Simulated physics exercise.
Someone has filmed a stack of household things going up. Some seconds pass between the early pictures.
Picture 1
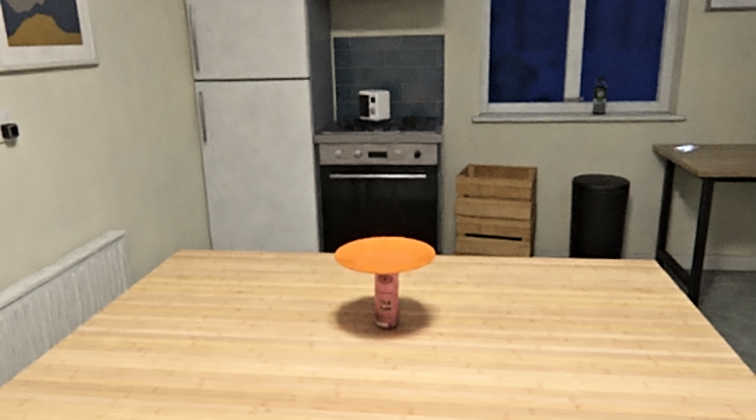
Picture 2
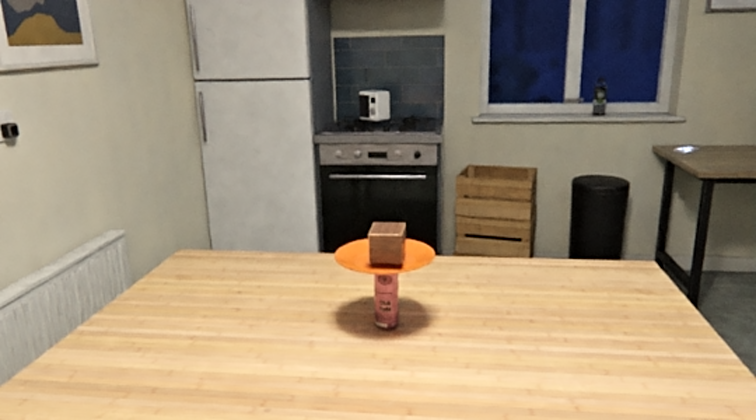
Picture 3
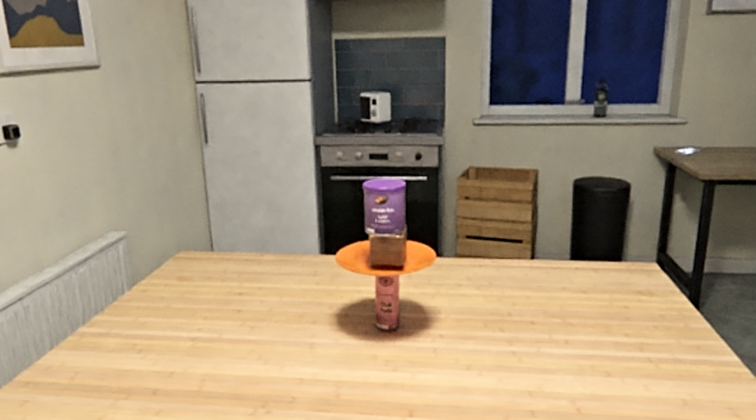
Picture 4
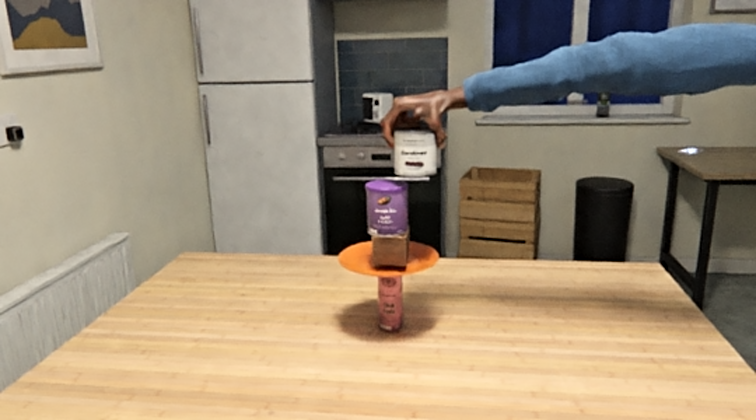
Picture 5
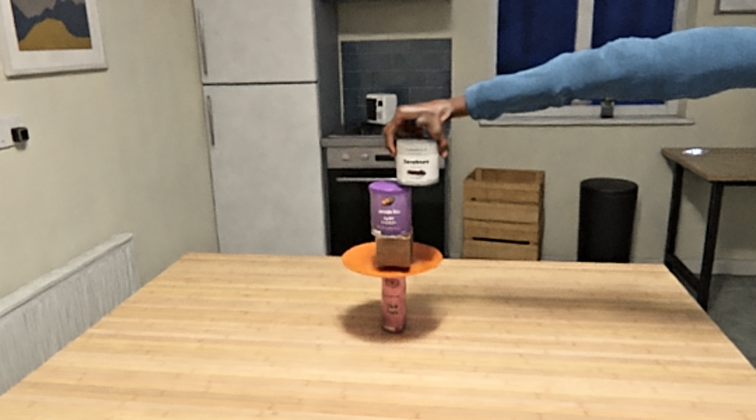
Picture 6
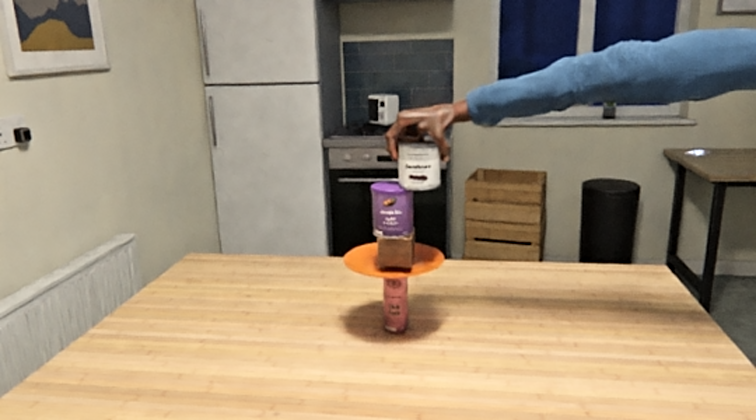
An orange plate balanced on a slim pinkish-red can stands on a pale wooden table, seen from across the tabletop in a kitchen with an oven, wooden crates and a dark window behind. A brown block appears on the plate, then a purple container behind it. A blue-sleeved arm from the right lowers a white pot onto the purple container, still gripping it, as the view shifts slightly.
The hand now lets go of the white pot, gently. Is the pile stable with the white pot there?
In the end the pile gives way.
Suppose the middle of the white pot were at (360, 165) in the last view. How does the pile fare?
Then it comes apart.
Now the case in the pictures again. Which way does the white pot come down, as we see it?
To the right.
Then, 1.10 s later than the last frame, white pot now fallen; purple pot tilted by 23°; brown block tilted by 23°.
Then, 1.60 s later than the last frame, orange plate, purple pot, brown block and pink can now fallen.
When it is over, fallen, white pot, orange plate, purple pot, brown block and pink can. End places, in pixels of the last picture, white pot near (494, 323). The pile loses its balance.
